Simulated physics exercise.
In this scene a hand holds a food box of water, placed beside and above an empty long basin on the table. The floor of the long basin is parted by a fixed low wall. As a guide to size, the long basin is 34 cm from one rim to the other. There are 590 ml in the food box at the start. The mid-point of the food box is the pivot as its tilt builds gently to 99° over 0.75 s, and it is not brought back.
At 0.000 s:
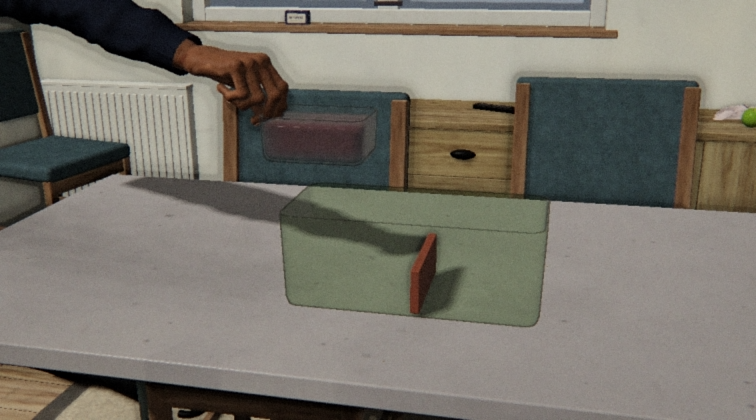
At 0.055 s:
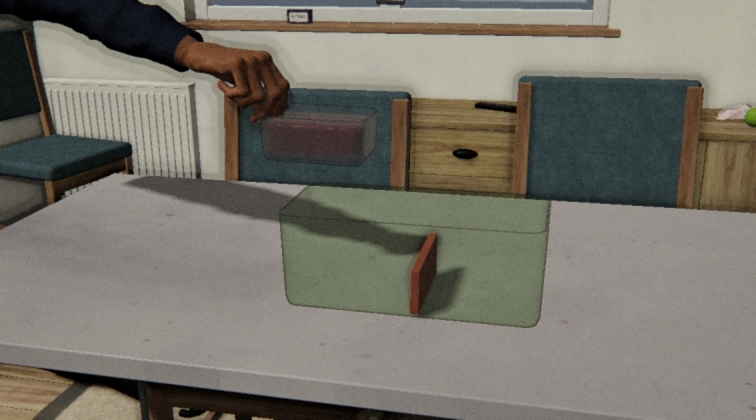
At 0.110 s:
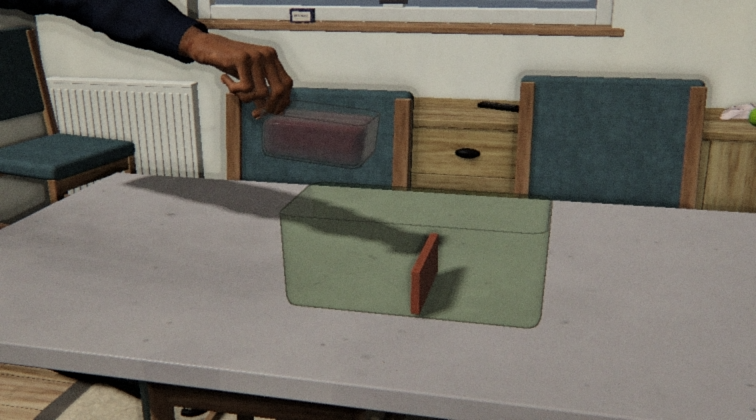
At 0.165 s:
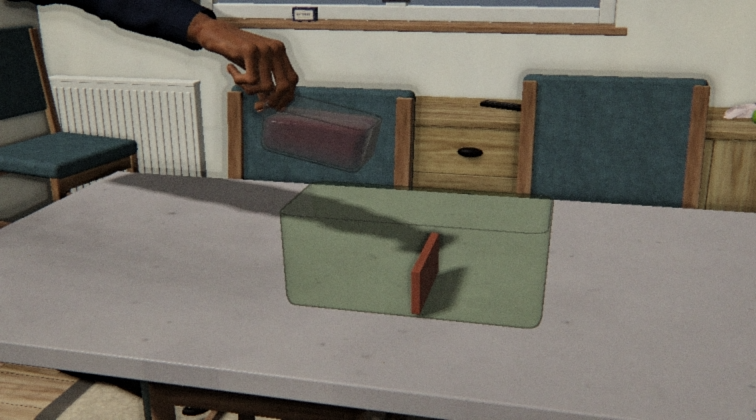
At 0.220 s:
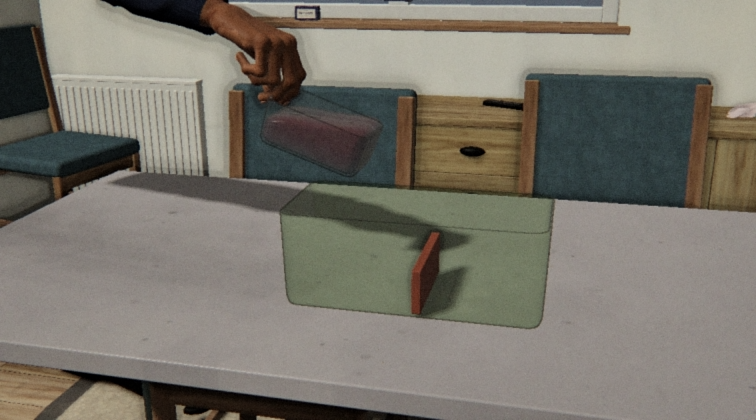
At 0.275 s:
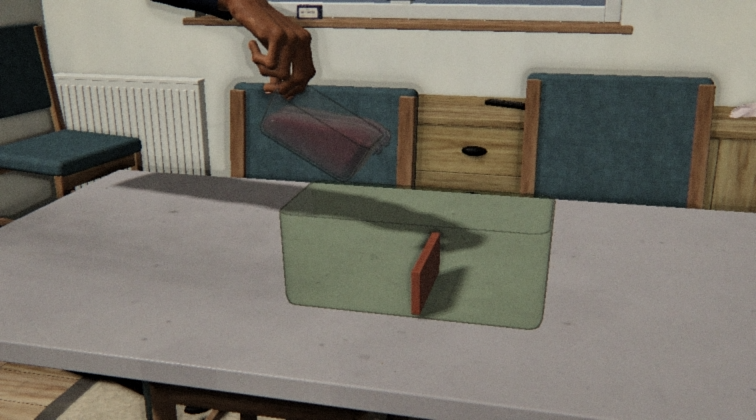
A dark-skinned hand in a navy sleeve reaches in from the upper left of a dining room, seen from slightly above across a grey table with teal chairs, a radiator and a wooden cabinet behind. It holds a clear box of dark reddish liquid above and left of a long pale green see-through basin containing an upright red panel. The box stays nearly level, then tilts steadily down to the right as the hand rises.
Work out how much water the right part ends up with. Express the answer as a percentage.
I would put it at 16 per cent.
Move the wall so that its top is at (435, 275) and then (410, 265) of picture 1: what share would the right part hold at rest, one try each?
I'd put it at about 20 per cent for the first and about 55 per cent for the second.
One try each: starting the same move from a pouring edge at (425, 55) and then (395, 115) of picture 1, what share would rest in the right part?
First 85, then 70 per cent.
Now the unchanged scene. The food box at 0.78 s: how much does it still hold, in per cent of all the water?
Remaining share: Approx. 4 %.
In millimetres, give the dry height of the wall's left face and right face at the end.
Left 42 mm, right 56 mm.
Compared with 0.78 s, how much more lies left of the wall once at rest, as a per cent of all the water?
Around 4 per cent.
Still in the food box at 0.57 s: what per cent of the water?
16 %.
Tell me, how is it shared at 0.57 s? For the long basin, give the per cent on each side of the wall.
Around 48 on the left side and 14 on the right side.
After 0.57 s the tilt is 85° and 16 per cent is still to pour, 48 is left of the wall and 13 right of it.
After 0.78 s the tilt is 99° and 4 per cent is still to pour, 78 is left of the wall and 16 right of it.
After 1.01 s the tilt is 99° and 0 per cent is still to pour, 81 is left of the wall and 16 right of it.
After 1.25 s the tilt is 99° and 0 per cent is still to pour, 82 is left of the wall and 16 right of it.
In the end 82 per cent lies left of the wall, 16 right of it and 2 outside.
